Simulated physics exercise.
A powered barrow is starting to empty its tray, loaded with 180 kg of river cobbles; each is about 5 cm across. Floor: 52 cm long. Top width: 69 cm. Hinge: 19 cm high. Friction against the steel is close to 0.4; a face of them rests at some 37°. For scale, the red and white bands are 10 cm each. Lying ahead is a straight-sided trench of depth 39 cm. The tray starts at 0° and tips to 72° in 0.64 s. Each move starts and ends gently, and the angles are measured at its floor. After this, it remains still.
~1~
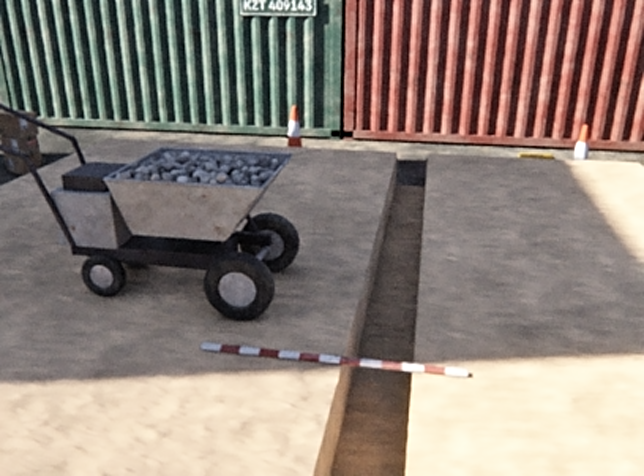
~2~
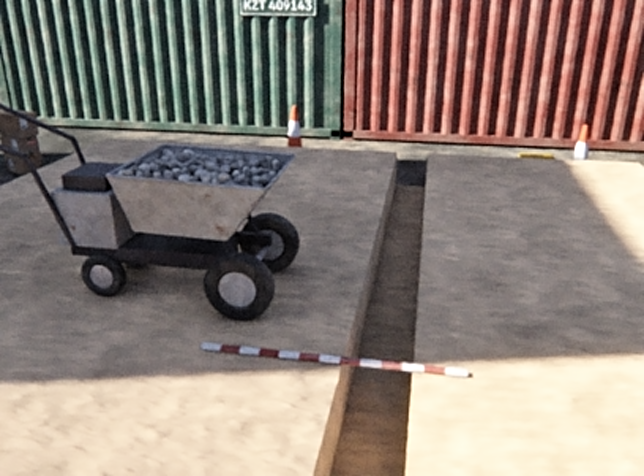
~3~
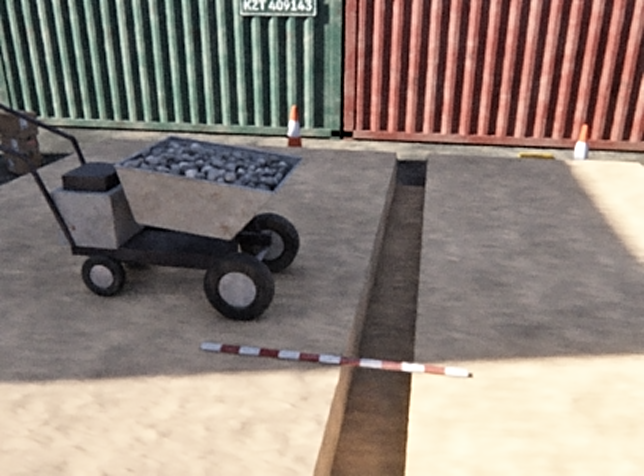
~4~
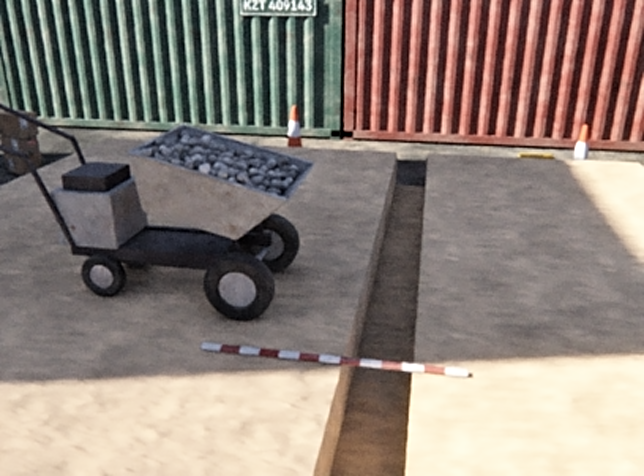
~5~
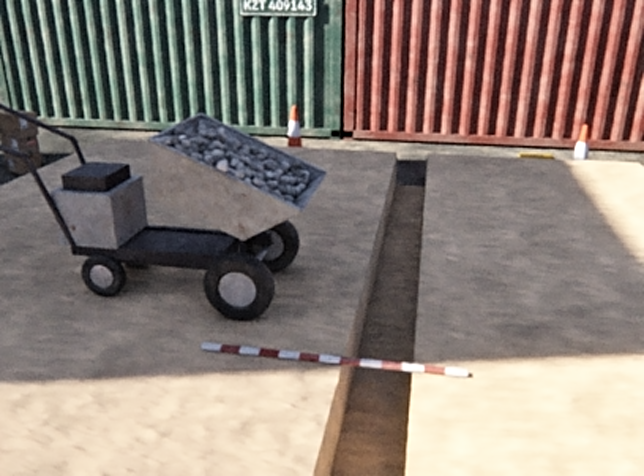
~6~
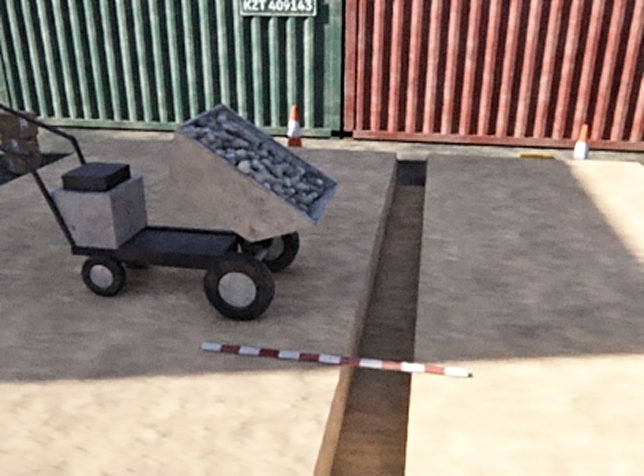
A powered barrow with a grey tray of rounded grey stones stands at left on sunlit, sandy-coloured paving, seen from slightly above and to its side. A narrow trench runs to its right, a red-and-white striped pole lies across it, and green and red corrugated containers and two orange-and-white cones stand behind. The tray tilts steadily steeper toward the right, its rear rising, while the wheels and camera stay still.
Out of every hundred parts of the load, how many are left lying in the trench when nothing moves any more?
Around 69 in every hundred.
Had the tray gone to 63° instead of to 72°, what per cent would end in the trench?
In that case some 55 per cent.
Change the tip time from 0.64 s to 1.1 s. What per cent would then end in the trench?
It'd be some 85 per cent.
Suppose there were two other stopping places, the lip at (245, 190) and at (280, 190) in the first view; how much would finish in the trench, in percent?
Around 80% for the first place and 50% for the second.
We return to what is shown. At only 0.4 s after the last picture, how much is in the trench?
About 35 per cent by then.
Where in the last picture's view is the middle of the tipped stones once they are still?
Roughly at (400, 341).
Then, 0.2 s after the last picture the floor is at 61°, 100 % in the tray; the foremost stones are at (349, 234).
Then, 0.4 s after the last picture the floor is at 72°, 61 % in the tray, 36 % in the trench, 3 % past the trench; the foremost stones are at (431, 294).
Then, 0.8 s after the last picture the floor is at 72°, 16 % in the tray, 53 % in the trench, 31 % past the trench; the foremost stones are at (620, 330).
Then, 2.7 s after the last picture the floor is at 72°, 0 % in the tray, 69 % in the trench, 31 % past the trench; the foremost stones are past the picture's edge.
